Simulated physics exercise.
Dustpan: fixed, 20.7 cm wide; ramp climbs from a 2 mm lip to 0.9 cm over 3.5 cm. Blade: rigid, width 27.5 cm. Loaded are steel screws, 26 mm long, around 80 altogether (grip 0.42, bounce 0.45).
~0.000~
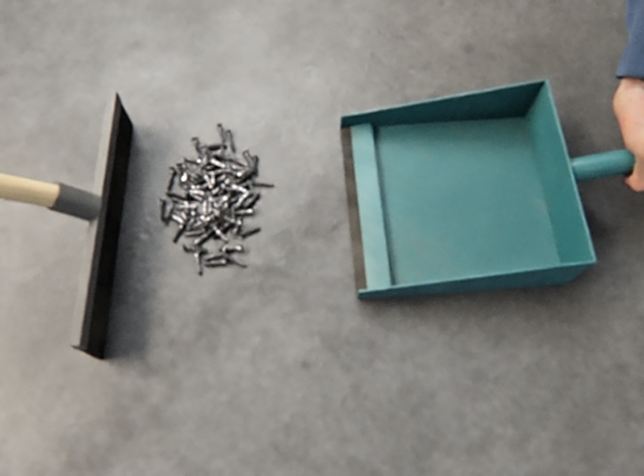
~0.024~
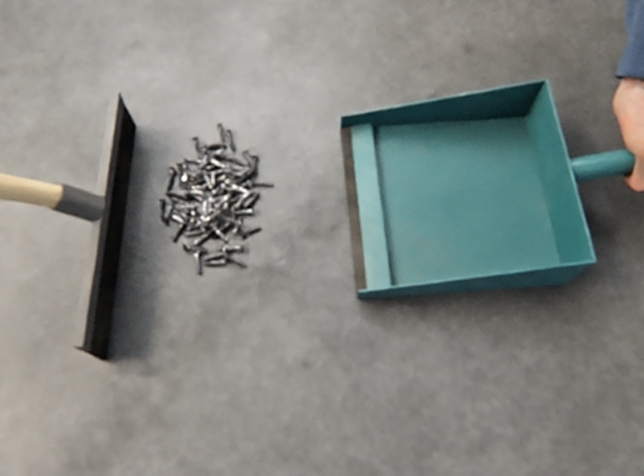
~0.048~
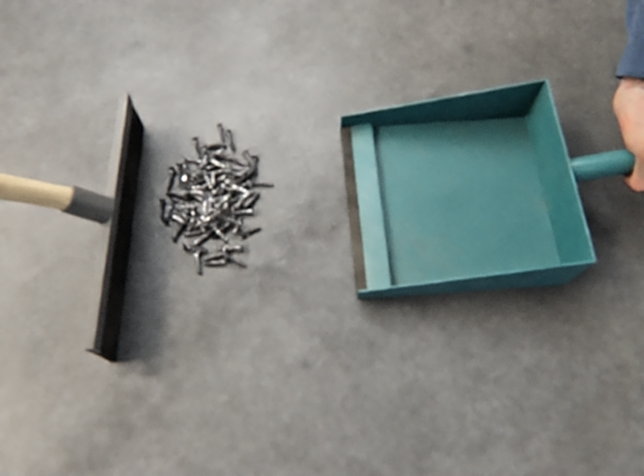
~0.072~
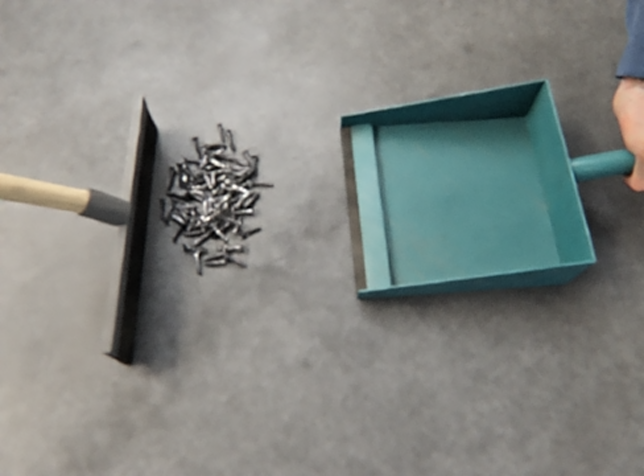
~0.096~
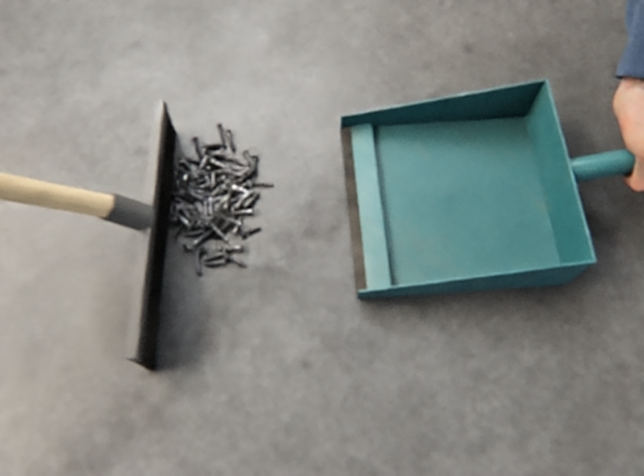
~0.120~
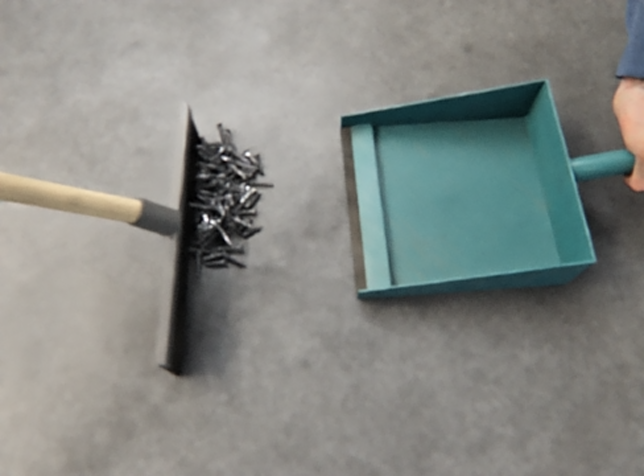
A hand held a teal dustpan still on the gray floor at the right while a wide black blade on a wooden handle slid rightward from the left and began pushing a pile of screws.
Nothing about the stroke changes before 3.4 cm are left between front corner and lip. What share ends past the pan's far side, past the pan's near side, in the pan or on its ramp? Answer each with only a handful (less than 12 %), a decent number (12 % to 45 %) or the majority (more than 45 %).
Far side: Only a handful; near side: Only a handful; pan: The majority.
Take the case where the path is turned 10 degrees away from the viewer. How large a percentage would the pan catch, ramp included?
It comes to roughly 55 in a hundred.
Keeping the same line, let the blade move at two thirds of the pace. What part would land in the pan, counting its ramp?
Then some 25 in a hundred.
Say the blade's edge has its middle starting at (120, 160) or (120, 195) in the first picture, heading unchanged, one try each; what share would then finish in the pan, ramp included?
About 55 and 55 per cent.
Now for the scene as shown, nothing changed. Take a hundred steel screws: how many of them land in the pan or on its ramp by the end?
Some 55 %.
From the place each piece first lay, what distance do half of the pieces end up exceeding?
Roughly 16 centimetres.
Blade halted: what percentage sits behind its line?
Some 5 percent of it.
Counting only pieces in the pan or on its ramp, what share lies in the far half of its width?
Around 30 percent.
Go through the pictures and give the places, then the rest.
In the first frame, blade from (80, 345) to (116, 100), moved 0.0 cm, 0 of the pieces shifted so far; middle of the pieces at (220, 189); pan at (464, 200).
In the second frame, blade from (84, 346) to (119, 101), moved 0.3 cm, 0 of the pieces shifted so far; middle of the pieces at (220, 189).
In the third frame, blade from (94, 348) to (127, 102), moved 1.3 cm, 0 of the pieces shifted so far; middle of the pieces at (220, 189).
In the fourth frame, blade from (111, 351) to (142, 105), moved 3.0 cm, 0 of the pieces shifted so far; middle of the pieces at (220, 189).
In the fifth frame, blade from (135, 356) to (162, 109), moved 5.3 cm, 5 of the pieces shifted so far; middle of the pieces at (220, 189).
In the sixth frame, blade from (164, 363) to (187, 113), moved 8.0 cm, 54 of the pieces shifted so far; middle of the pieces at (224, 190); pan at (464, 200). The blade's pace is about 1.15 m/s, heading 16 degrees towards the viewer's side.
After 0.20 s, middle of the blade 9 cm from the lip; 0 % over the lip, far side 5 %, near side 0 %.
After 0.25 s, middle of the blade 5 cm from the lip; 0 % over the lip, far side 5 %, near side 0 %.
After 0.44 s, middle of the blade 4 cm from the lip; 55 % over the lip, far side 5 %, near side 5 %.
At rest (1.7 s), far side 5 %, near side 5 %, pan 55 %, in front of the lip or behind the blade 35 %.
